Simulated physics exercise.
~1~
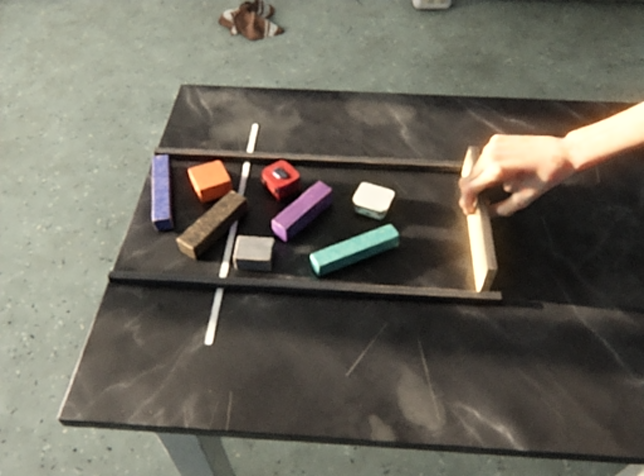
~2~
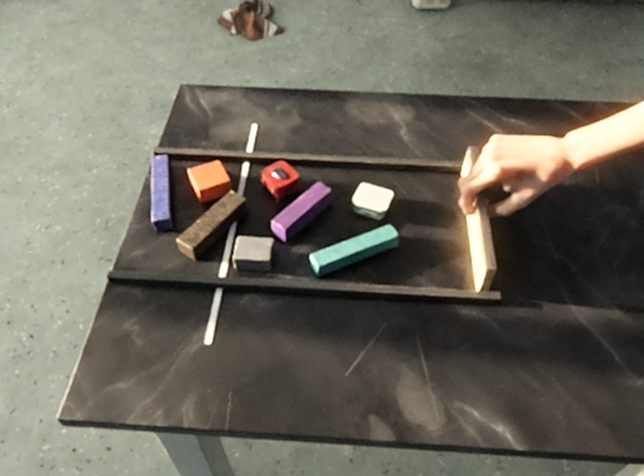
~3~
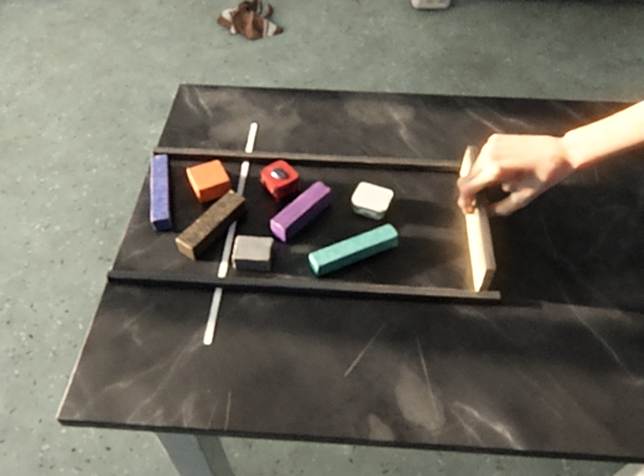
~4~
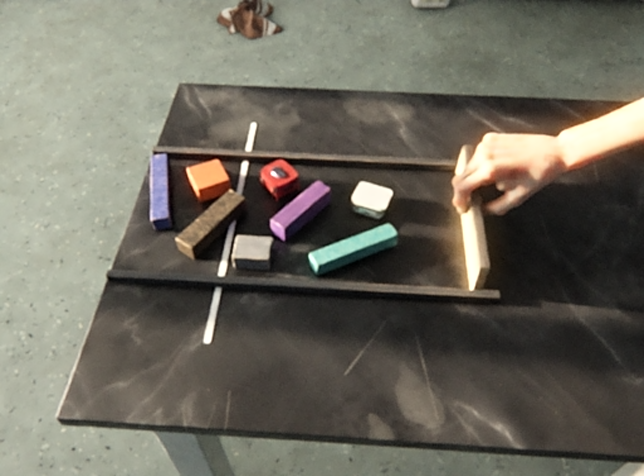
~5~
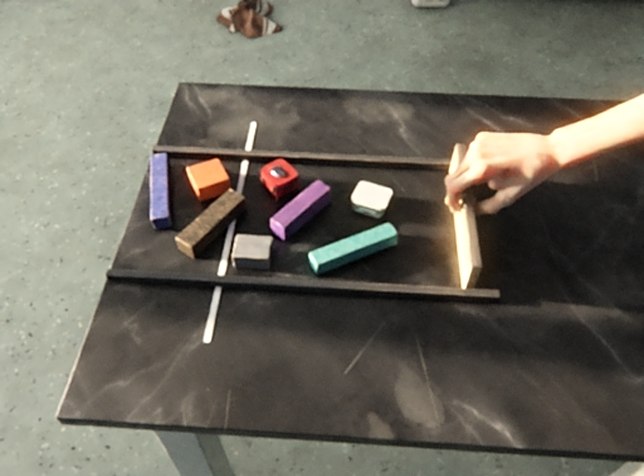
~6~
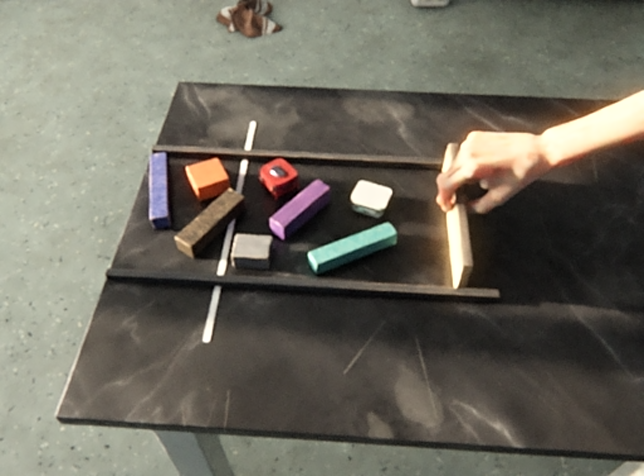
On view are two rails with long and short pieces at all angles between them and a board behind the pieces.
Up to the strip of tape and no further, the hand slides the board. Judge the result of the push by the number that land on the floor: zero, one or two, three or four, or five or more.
The push is going to knock off nothing at all.
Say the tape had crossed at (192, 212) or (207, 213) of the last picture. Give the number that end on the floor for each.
The first try gives 1, the second gives 1.
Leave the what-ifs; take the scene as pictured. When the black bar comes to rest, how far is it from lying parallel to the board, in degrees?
The angle is about 0 degrees.
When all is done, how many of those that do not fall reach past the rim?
As for overhanging, the count is 0.
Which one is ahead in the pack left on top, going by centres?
Foremost: The blue bar.
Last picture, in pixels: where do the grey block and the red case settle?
In the last picture the grey block sits at (188, 251) while the red case sits at (228, 167).
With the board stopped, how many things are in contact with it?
3.
Early on, none off yet; blue bar at rest near (160, 189); orange block at rest near (209, 179); black bar at rest near (212, 222).
Finally, the number that fall off is zero.
